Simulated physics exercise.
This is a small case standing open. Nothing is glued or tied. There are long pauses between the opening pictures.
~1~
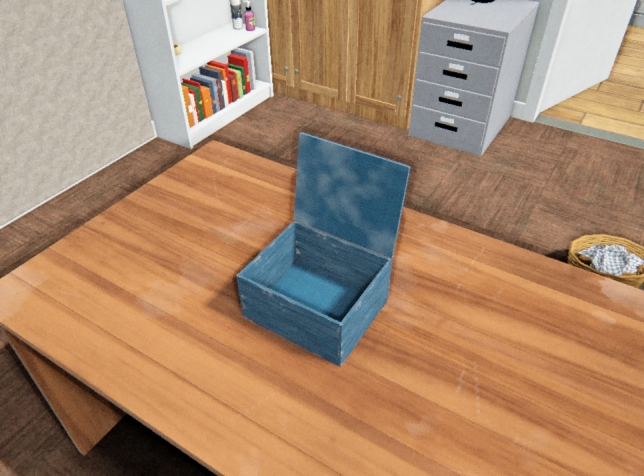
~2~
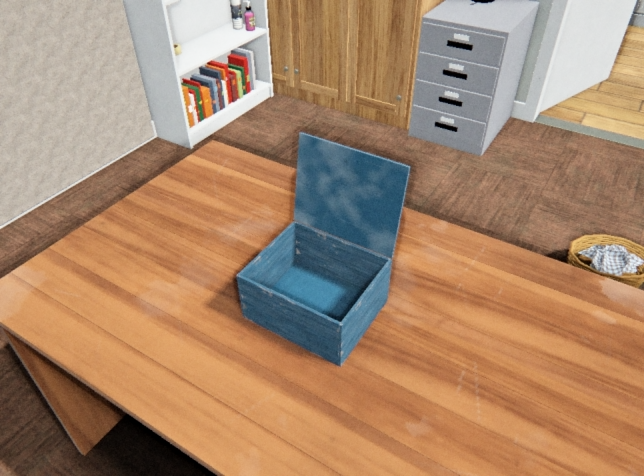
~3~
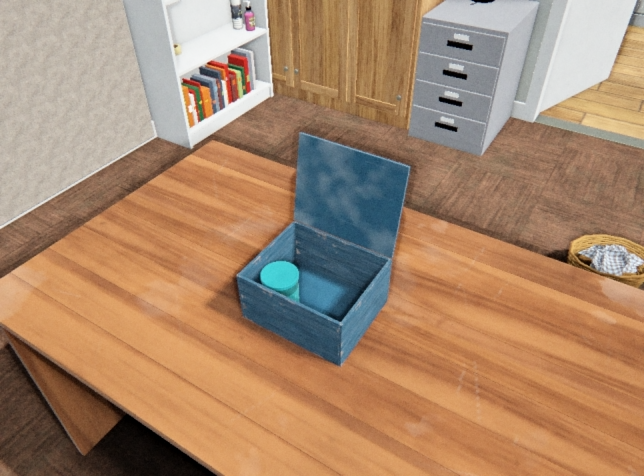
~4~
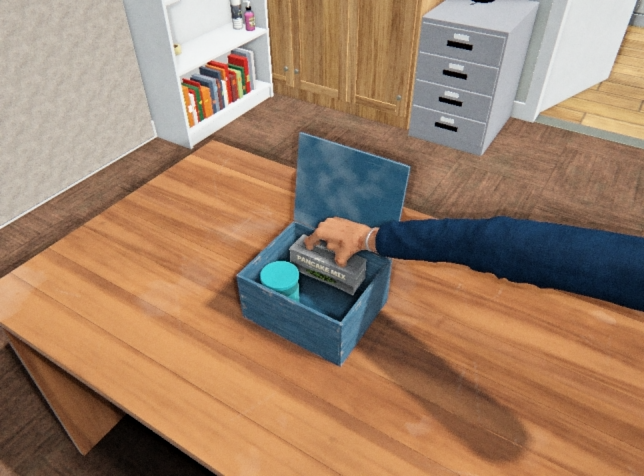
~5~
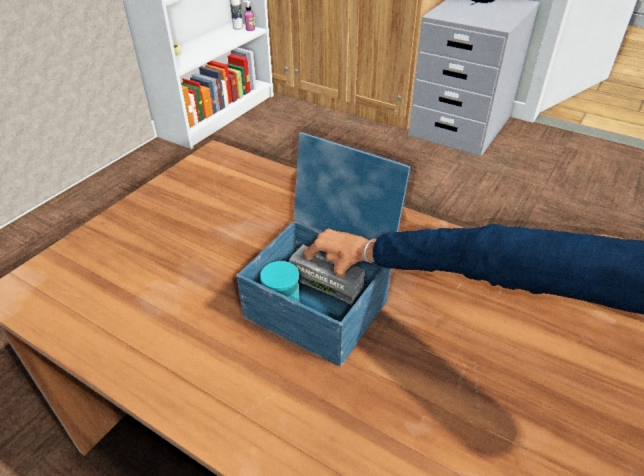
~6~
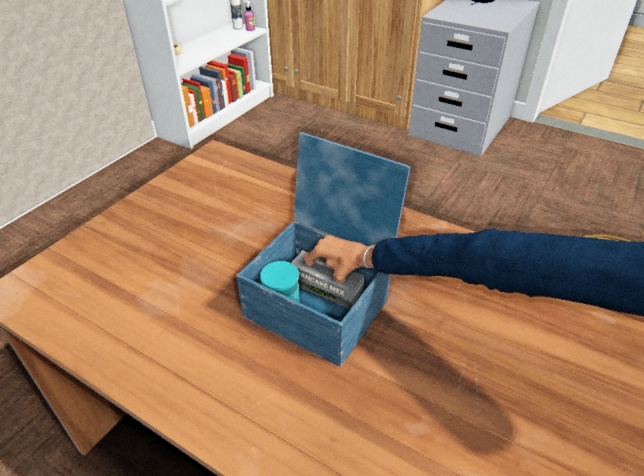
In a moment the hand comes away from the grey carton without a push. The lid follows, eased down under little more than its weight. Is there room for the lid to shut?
In the end the lid sits on the rim.
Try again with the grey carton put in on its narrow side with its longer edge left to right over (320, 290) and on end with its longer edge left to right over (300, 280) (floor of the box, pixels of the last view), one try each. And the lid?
In the first case it shuts flat; in the second case it stays ajar.
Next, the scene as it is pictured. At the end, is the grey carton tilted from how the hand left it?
It keeps its pose.
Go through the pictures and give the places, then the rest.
In the first picture, the last thing is not in view yet.
In the second picture, the last thing is not in view yet.
In the third picture, the last thing is not in view yet; turquoise tin (281, 289).
In the fourth picture, coming down; grey carton (328, 264); turquoise tin (281, 289).
In the fifth picture, coming down; grey carton (327, 274); turquoise tin (281, 289).
In the sixth picture, put in, still held; grey carton (327, 279); turquoise tin (281, 289).
Then, 1.50 s on from there, lid 70° above the rim.
Then, 1.80 s on from there, lid 33° above the rim.
In the end, lid shut; both unmoved. At the end, from the last picture's camera, grey carton near (327, 279).
